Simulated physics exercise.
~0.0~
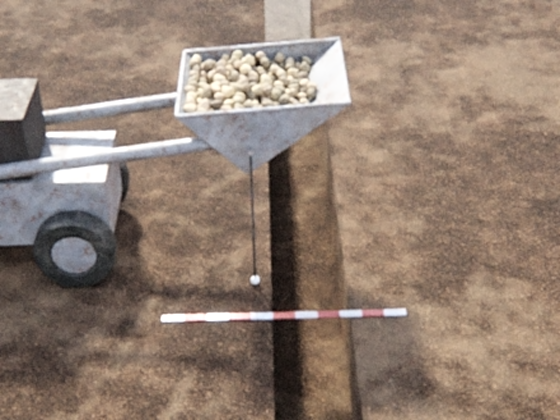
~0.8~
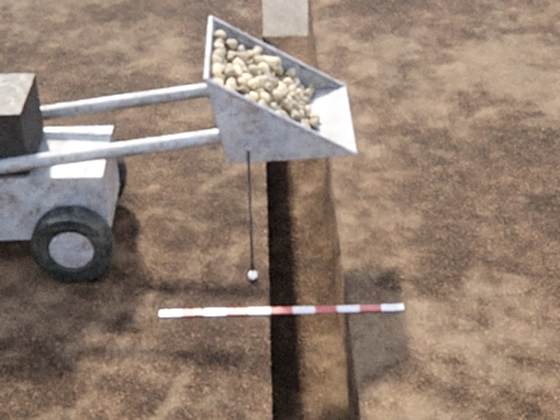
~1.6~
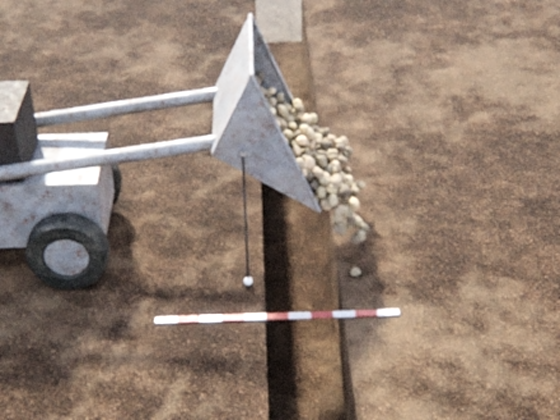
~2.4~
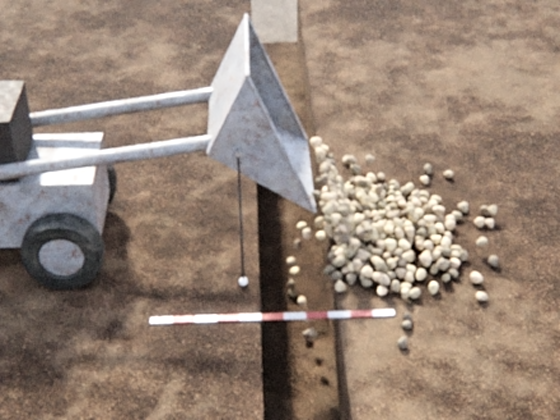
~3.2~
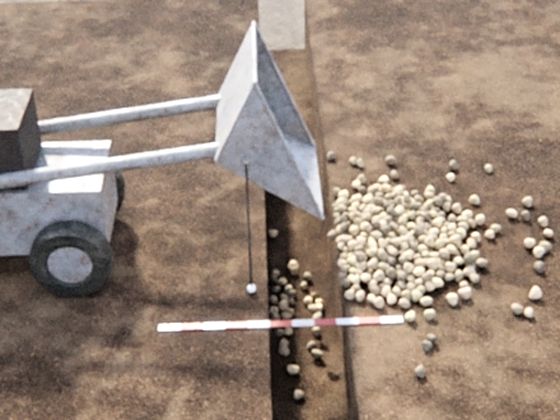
On bare brown ground, a loader tips pale cobbles mostly beyond a trench, some falling in.
